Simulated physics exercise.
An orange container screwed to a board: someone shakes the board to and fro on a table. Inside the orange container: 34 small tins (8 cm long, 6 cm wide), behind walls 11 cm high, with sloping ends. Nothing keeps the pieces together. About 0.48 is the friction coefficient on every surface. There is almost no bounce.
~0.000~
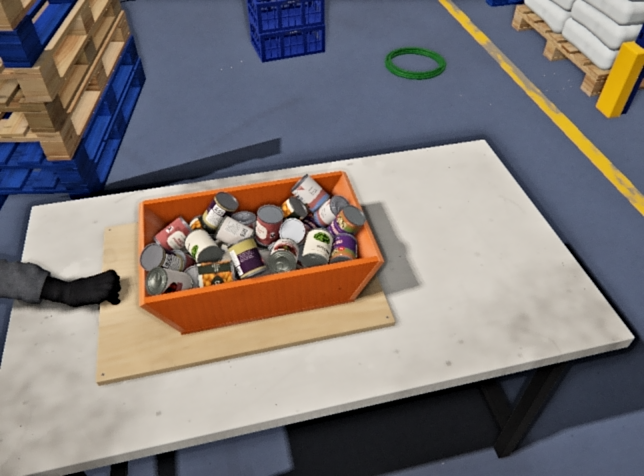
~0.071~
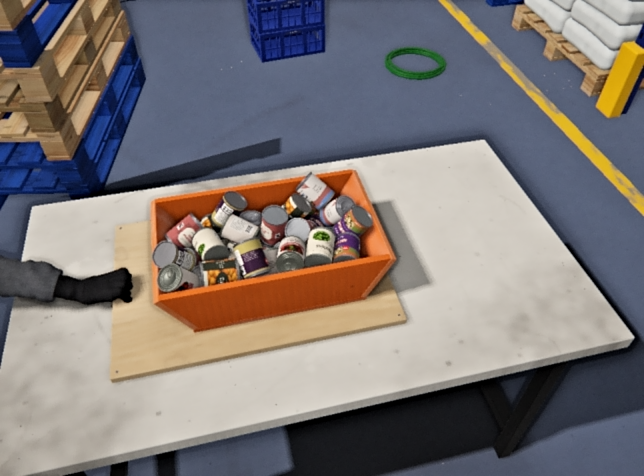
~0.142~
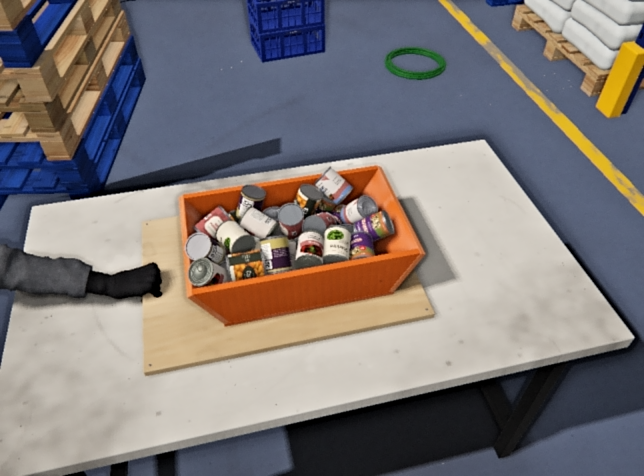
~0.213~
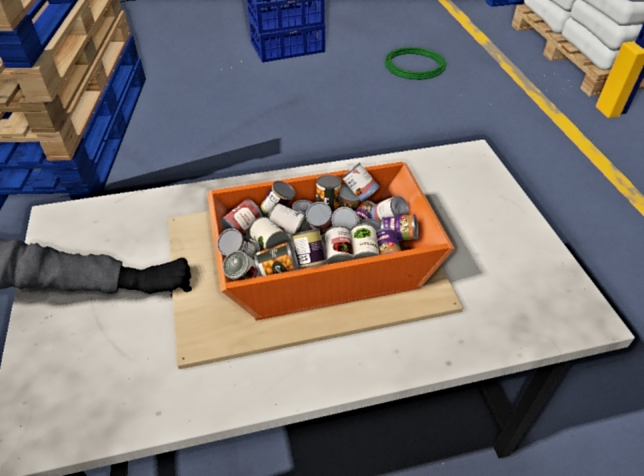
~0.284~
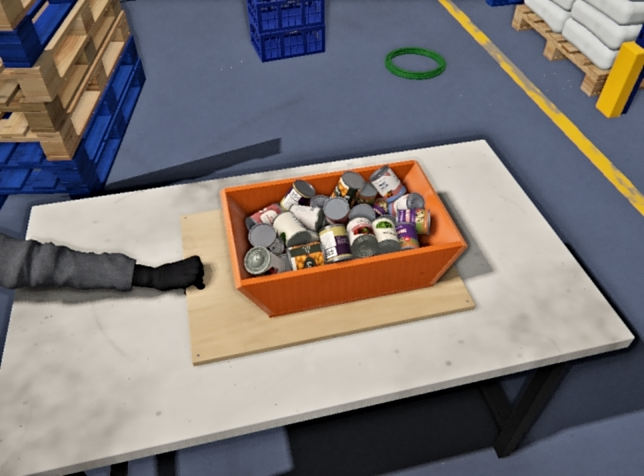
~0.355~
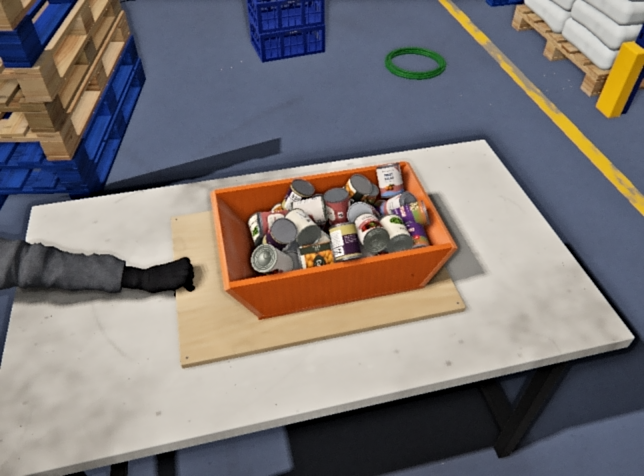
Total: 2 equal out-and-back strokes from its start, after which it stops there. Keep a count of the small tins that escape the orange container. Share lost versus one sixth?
Under.
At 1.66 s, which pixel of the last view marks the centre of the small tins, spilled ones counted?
In the last picture they centre on about (248, 256).
After 0.56 s, 0 of 34 out of the orange container.
After 0.83 s, 0 of 34 out of the orange container.
After 1.19 s, 2 of 34 out of the orange container.
When it is over (at 1.66 s), 2 of 34 out of the orange container. Asked share, 2 of 34, 6 per cent.
